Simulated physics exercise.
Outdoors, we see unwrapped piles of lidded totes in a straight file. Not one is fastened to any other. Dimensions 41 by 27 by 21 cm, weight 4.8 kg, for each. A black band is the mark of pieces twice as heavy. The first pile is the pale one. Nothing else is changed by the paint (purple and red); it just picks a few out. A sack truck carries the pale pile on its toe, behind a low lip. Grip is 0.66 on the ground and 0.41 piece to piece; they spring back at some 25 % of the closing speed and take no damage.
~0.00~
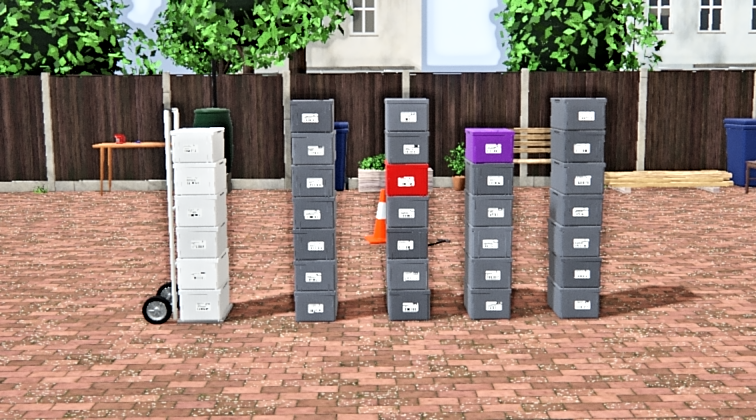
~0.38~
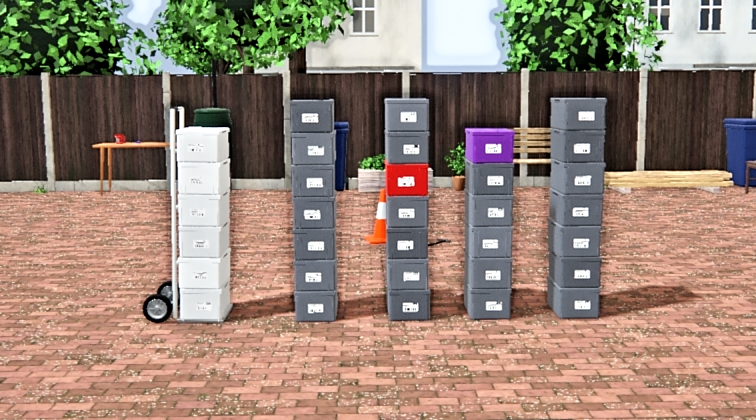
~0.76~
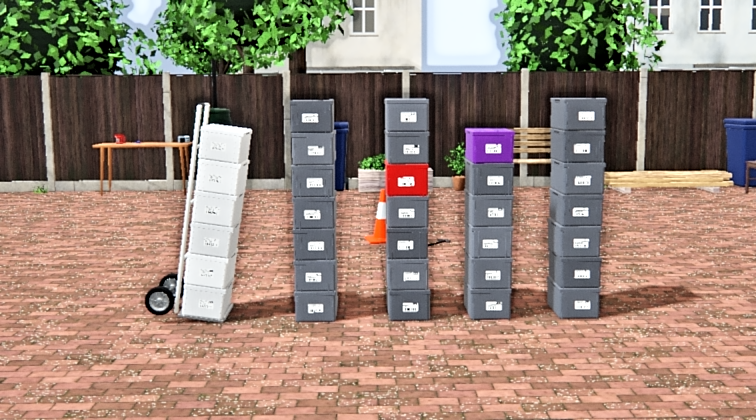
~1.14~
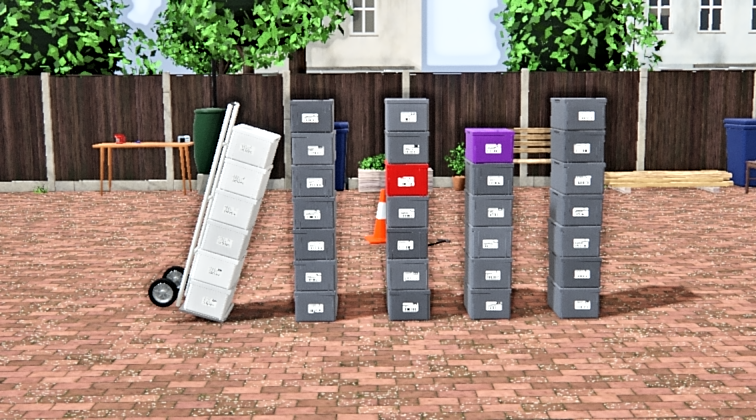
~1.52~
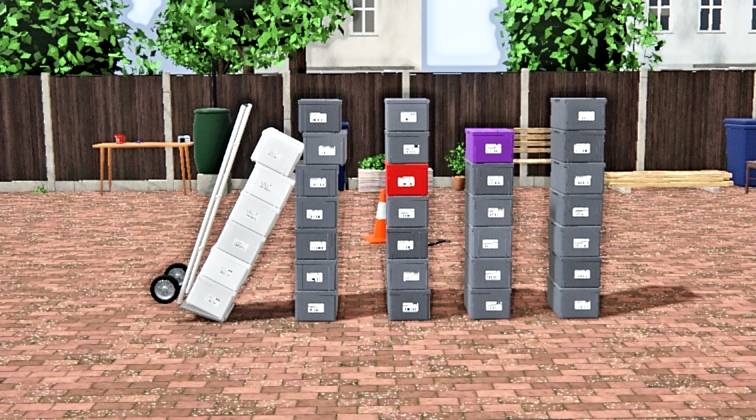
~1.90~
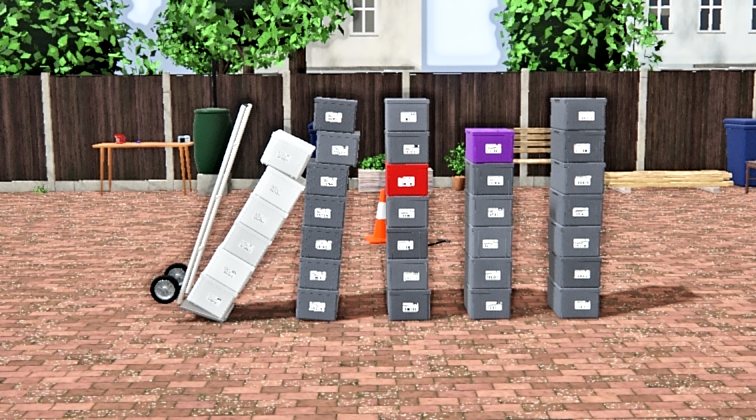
A sack truck tilts right, and its leaning white pile pushes the nearest grey pile slightly.
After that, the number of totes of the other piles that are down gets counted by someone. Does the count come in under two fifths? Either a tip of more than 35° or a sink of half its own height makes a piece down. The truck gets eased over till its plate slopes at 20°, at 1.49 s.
No.
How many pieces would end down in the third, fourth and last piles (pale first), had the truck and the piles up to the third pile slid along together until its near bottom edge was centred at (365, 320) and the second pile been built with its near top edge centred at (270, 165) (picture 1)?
Down by pile: Third 7, fourth 5, last 7.
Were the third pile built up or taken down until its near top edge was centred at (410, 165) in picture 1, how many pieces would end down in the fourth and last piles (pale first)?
You'd get fourth 6 and last 7.
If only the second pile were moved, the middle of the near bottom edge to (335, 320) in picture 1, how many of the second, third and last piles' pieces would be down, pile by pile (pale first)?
Down counts: Second 6, third 7, last 7.
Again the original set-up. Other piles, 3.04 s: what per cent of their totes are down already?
15 percent by then.
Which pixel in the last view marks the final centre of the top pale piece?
It ends up centred around (416, 243) in the last view.
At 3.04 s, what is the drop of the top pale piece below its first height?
Roughly 40 cm.
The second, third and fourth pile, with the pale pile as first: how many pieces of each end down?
Pieces by pile: Second 6, third 7, fourth 5.
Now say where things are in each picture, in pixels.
In the first frame (places mark the middle of the side facing us), truck frame (168, 153) 0° forward; red tote (408, 181); purple tote (493, 148); the rest undisturbed.
Truck frame (173, 152) 2° forward; red tote (408, 181), in the second frame.
Truck frame (195, 148) 9° forward, top of the pale pile leaning 9°; red tote (408, 181); the rest undisturbed, in the third frame.
Truck frame (220, 146) 17° forward, top of the pale pile leaning 18°; red tote (408, 181); the rest undisturbed, in the fourth frame.
Truck frame (231, 146) 20° forward, top of the pale pile leaning 27°; purple tote (493, 148); 3 disturbed, none down, in the fifth frame.
Truck frame (231, 146) 20° forward, top of the pale pile leaning 27°; red tote (408, 181); purple tote (493, 148); steepest lean 5°, the tote at (335, 116); 7 disturbed, none down, in the sixth frame.
After 3.04 s, 6 of the pale pile down; 4 of the 27 other totes down; red tote leaning 20°; purple tote leaning 8°.
After 3.92 s, 6 of the pale pile down; 25 of the 27 other totes down; red tote leaning 48°, 34 cm lower; purple tote 30 cm lower.
At rest (5.8 s), 6 of the pale pile down; 25 of the 27 other totes down; red tote leaning 51°, 36 cm lower; purple tote 84 cm lower. That is 93 per cent. As the last picture would show them, middles, red tote near (540, 229).
